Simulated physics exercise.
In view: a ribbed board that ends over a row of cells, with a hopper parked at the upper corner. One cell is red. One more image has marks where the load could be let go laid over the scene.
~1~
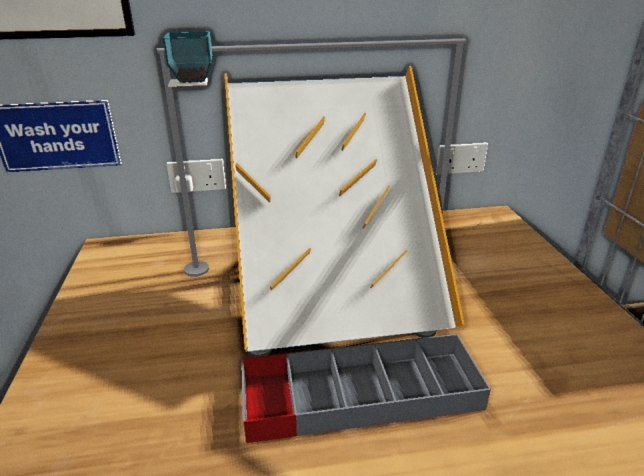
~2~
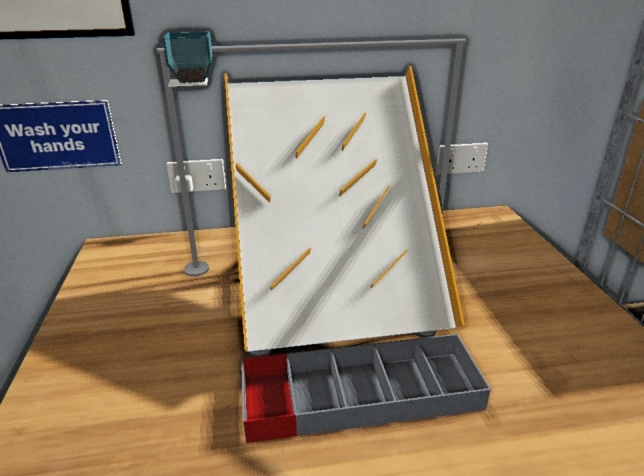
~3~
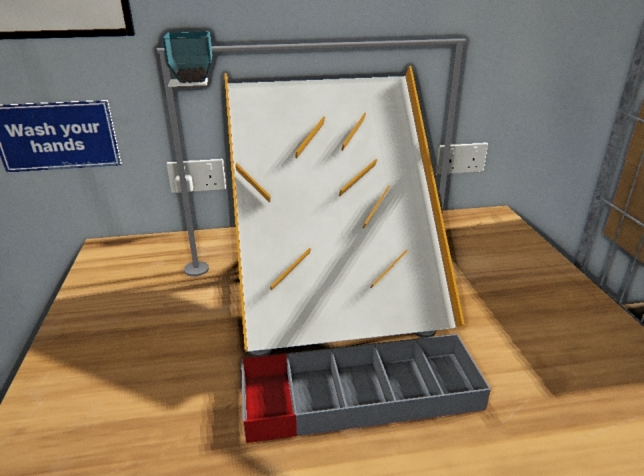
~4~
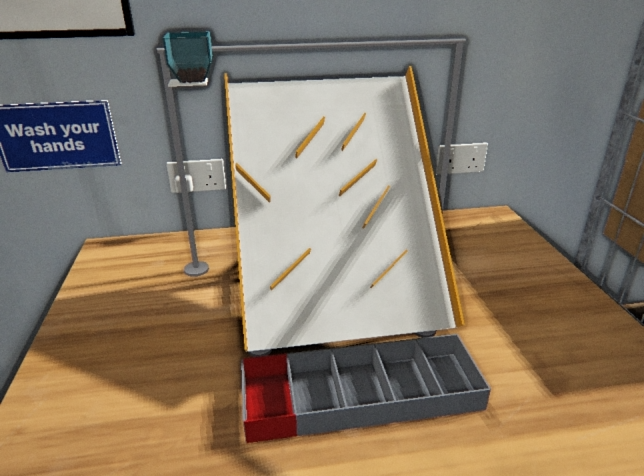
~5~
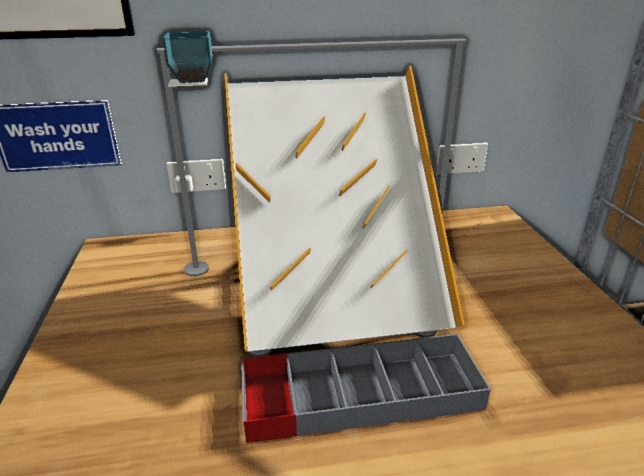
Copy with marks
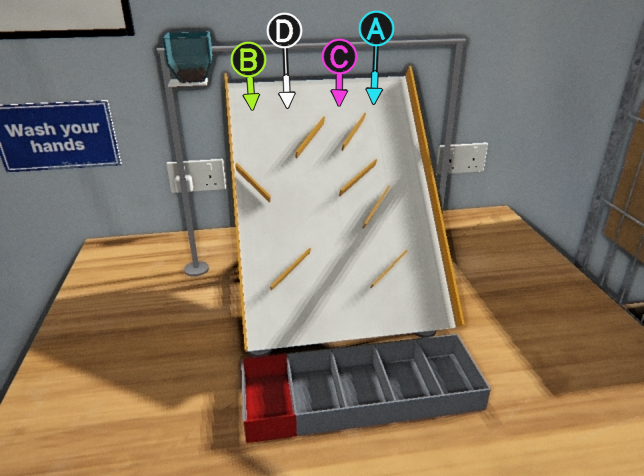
A white sloping board with slanted orange ribs stood on a wooden table above a row of cells, the leftmost one red, while a teal hopper sat at its upper left; nothing moved.
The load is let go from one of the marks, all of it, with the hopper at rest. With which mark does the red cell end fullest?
Mark D.
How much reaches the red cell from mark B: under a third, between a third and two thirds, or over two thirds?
It is between a third and two thirds.
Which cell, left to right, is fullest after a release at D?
The first.
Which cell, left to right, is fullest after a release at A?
The fifth.
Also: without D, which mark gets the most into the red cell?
It is B.
On the marked copy, mark A meets the board at (373, 98); mark B meets the board at (251, 104); mark C meets the board at (339, 100); mark D meets the board at (287, 102).
With A, a small share in the red cell, the bulk in other cells, a small share outside the box.
With B, close to half in the red cell, close to half in other cells.
With C, close to a quarter in the red cell, close to two thirds in other cells, a small share outside the box.
With D, all but a few in the red cell, a small share in other cells.
